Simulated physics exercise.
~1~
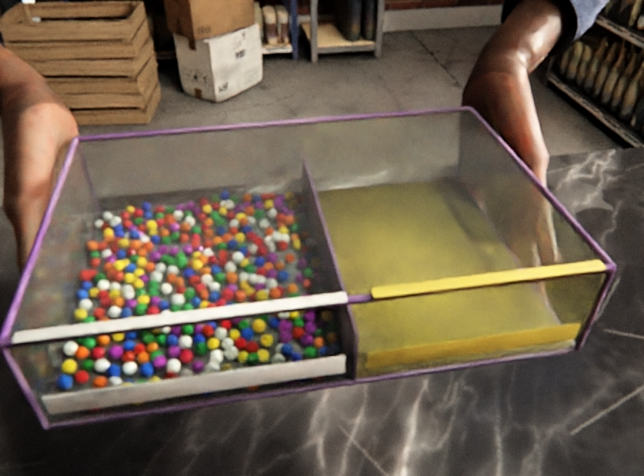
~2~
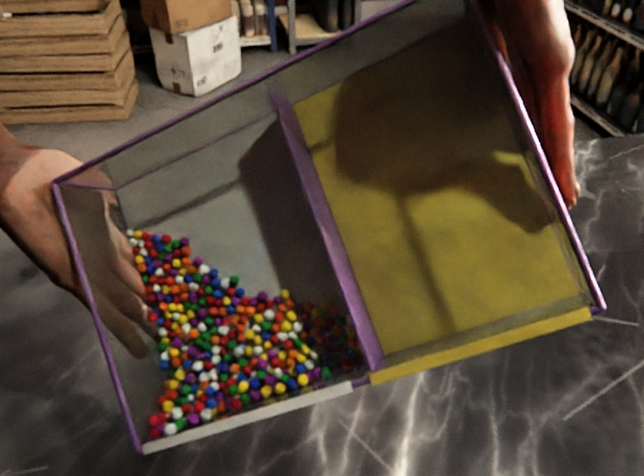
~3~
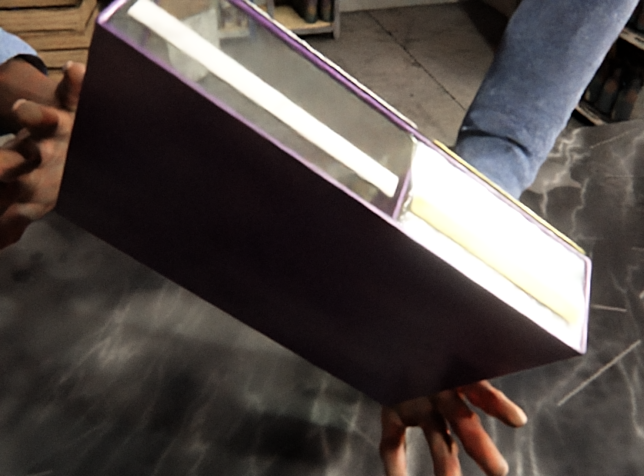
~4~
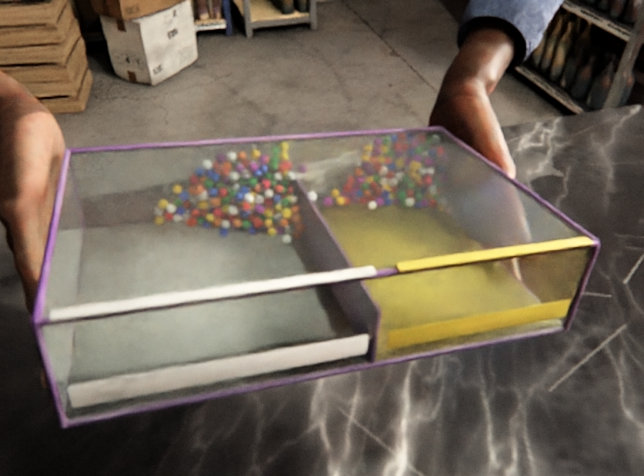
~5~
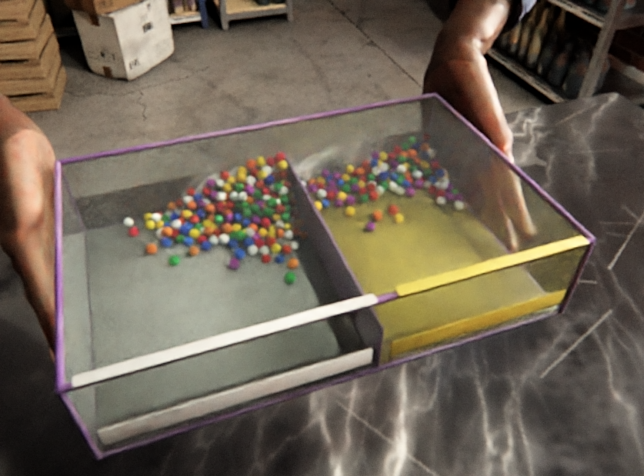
At the start, two hands hold a clear, purple-edged box above a dark marbled table, with many small colorful beads in the white-marked left compartment and the yellow right one empty. The hands tip the box, and the beads slide into a heap along the lower left compartment, against the white-edged side. They tilt it further until its dark underside faces the viewer and the beads are hidden. When the box comes back level, beads lie in both compartments toward the far side. At the end, the hands still hold it, with more beads in the left compartment than the right.
